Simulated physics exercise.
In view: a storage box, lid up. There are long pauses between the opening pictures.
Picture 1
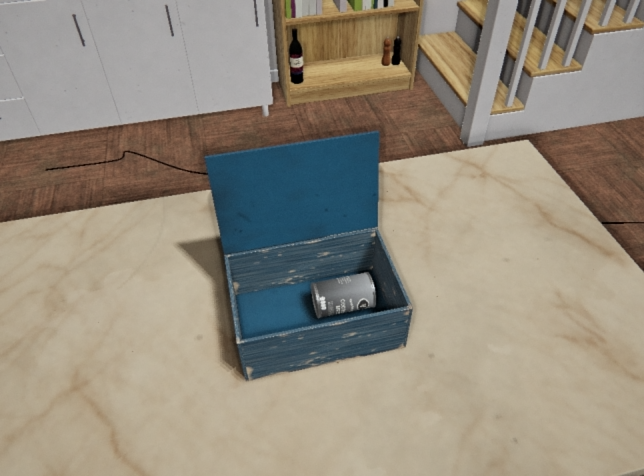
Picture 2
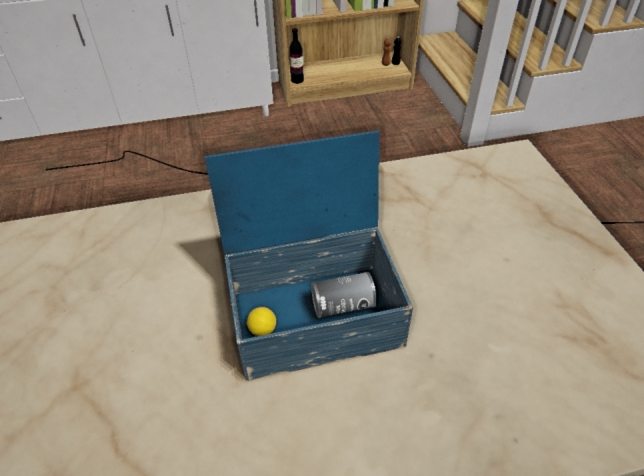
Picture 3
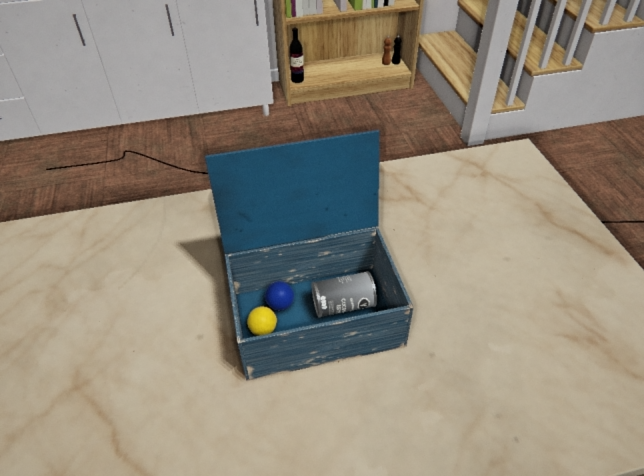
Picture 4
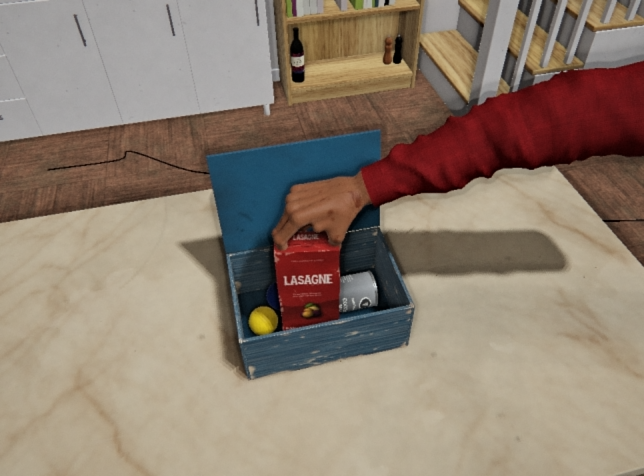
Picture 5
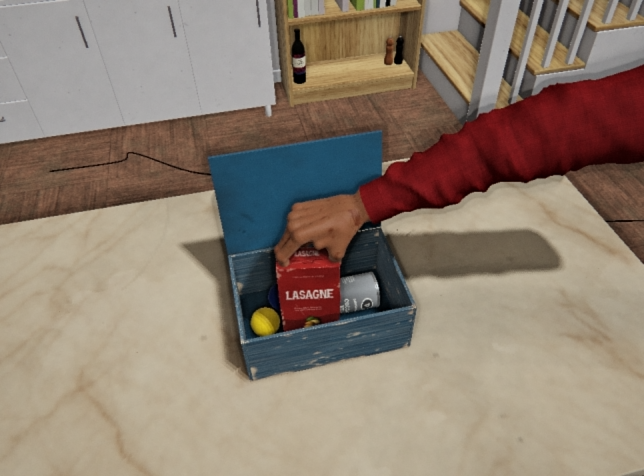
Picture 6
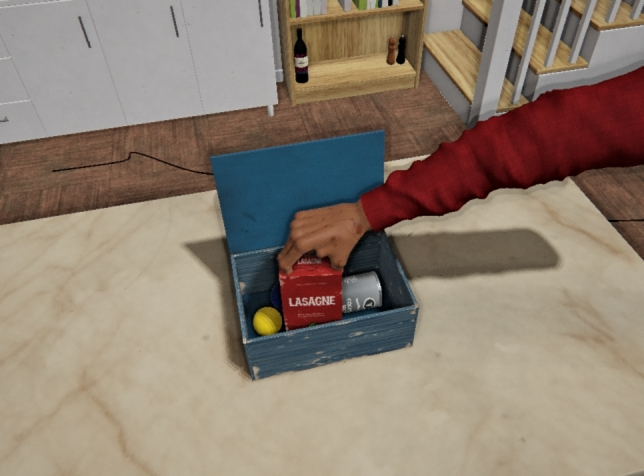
A hand in a red sleeve reaches from the right and lowers a red lasagne packet upright into an open blue box on a pale marble-like tabletop, seen from above, with cabinets, shelves and stairs behind. Before this, a grey tin lies at the box's right, then a yellow ball and a blue one appear at its left. The still-gripped packet sinks slightly between them as the view shifts very slightly.
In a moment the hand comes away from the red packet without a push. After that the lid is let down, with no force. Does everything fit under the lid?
Outcome: The lid will not close.
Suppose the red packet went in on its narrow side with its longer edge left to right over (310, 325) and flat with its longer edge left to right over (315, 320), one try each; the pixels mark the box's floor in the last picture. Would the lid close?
First try: It closes; second try: It sits on the rim.
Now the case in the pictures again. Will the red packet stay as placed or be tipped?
The red packet keeps its pose.
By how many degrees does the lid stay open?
Some 40° above the rim.
Then, 1.10 s after the last picture, lid starting down.
Then, 1.50 s after the last picture, lid 65° above the rim.
Then, 1.80 s after the last picture, lid 42° above the rim.
Then, 3.60 s after the last picture, lid 40° above the rim.
At rest, lid 40° above the rim; all 4 in place. Seen from the same camera at the end, red packet near (313, 305).
